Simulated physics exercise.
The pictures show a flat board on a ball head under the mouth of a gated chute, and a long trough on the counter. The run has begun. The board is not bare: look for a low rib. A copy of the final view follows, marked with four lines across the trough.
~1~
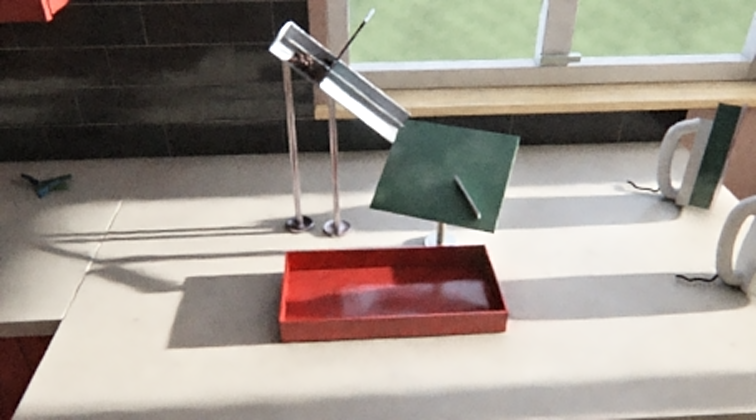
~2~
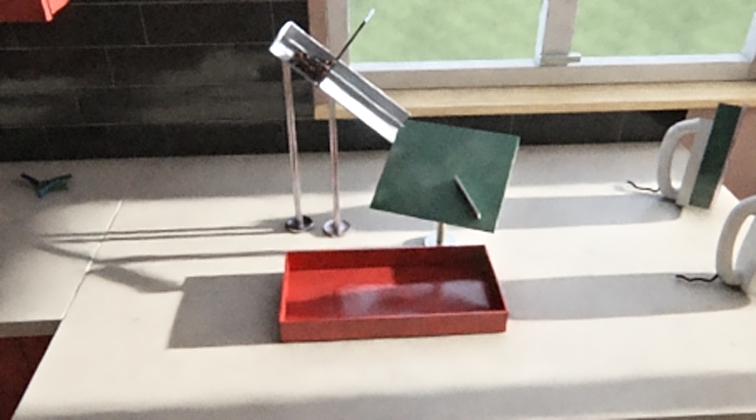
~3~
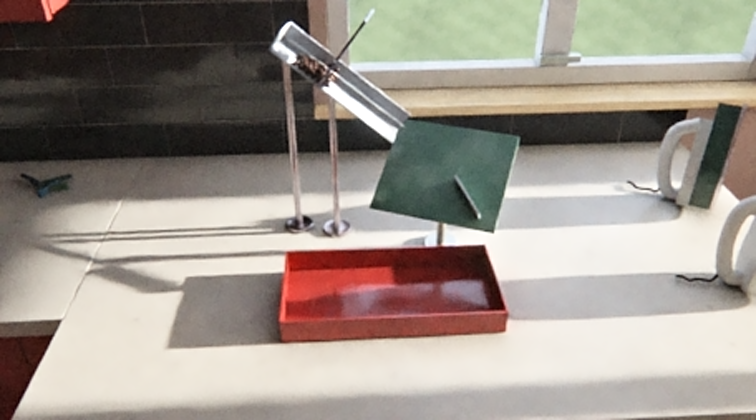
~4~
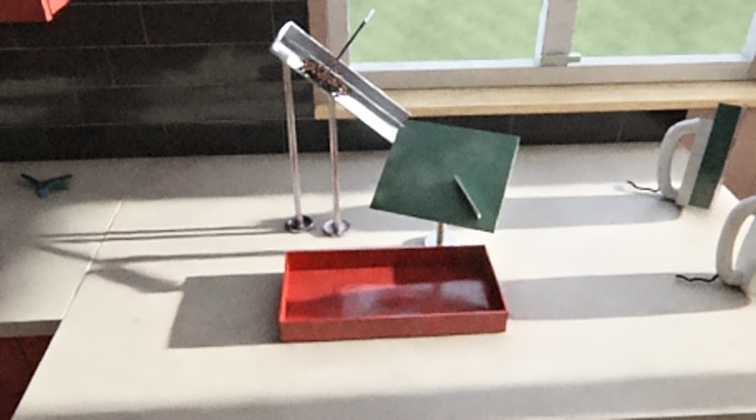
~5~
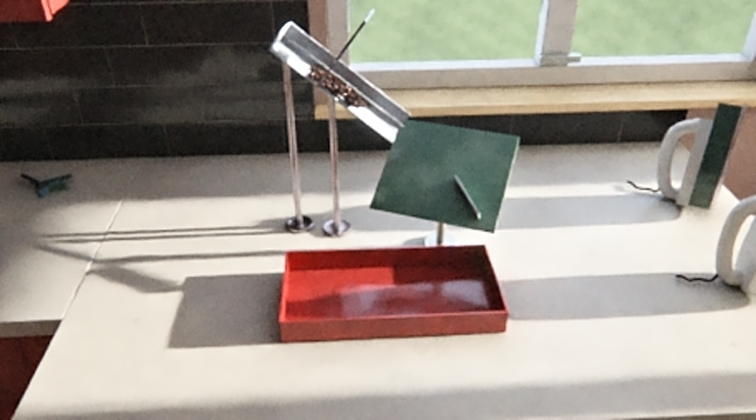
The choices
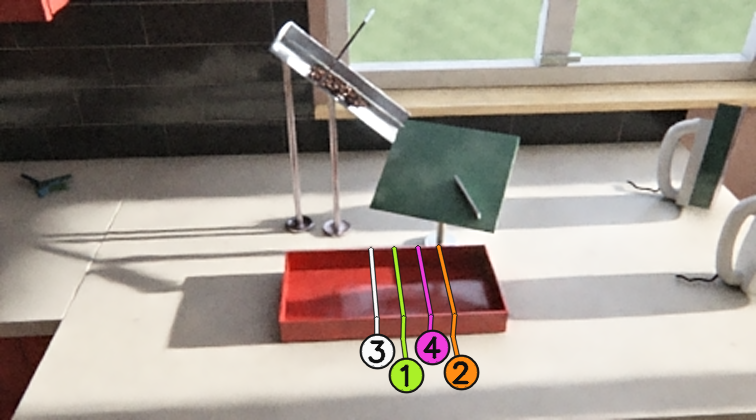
Small brown balls sliding down a sloping metal chute toward a tilted green board, above a red trough on a sunlit counter.
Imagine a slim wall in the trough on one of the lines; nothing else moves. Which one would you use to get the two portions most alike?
Best: 2.
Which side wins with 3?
Right.
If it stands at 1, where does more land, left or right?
The right side.
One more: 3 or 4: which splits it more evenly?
Line 4.
On the marked copy, line 1 crosses the front rim at (403, 316); line 2 crosses the front rim at (454, 314); line 3 crosses the front rim at (376, 317); line 4 crosses the front rim at (430, 315).
With 1, of what is caught, a small part on the left of the divider, nearly all on the right.
With 2, of what is caught, about a third on the left of the divider, about two thirds on the right.
With 3, of what is caught, none on the left of the divider, all on the right.
With 4, of what is caught, about a quarter on the left of the divider, most on the right.
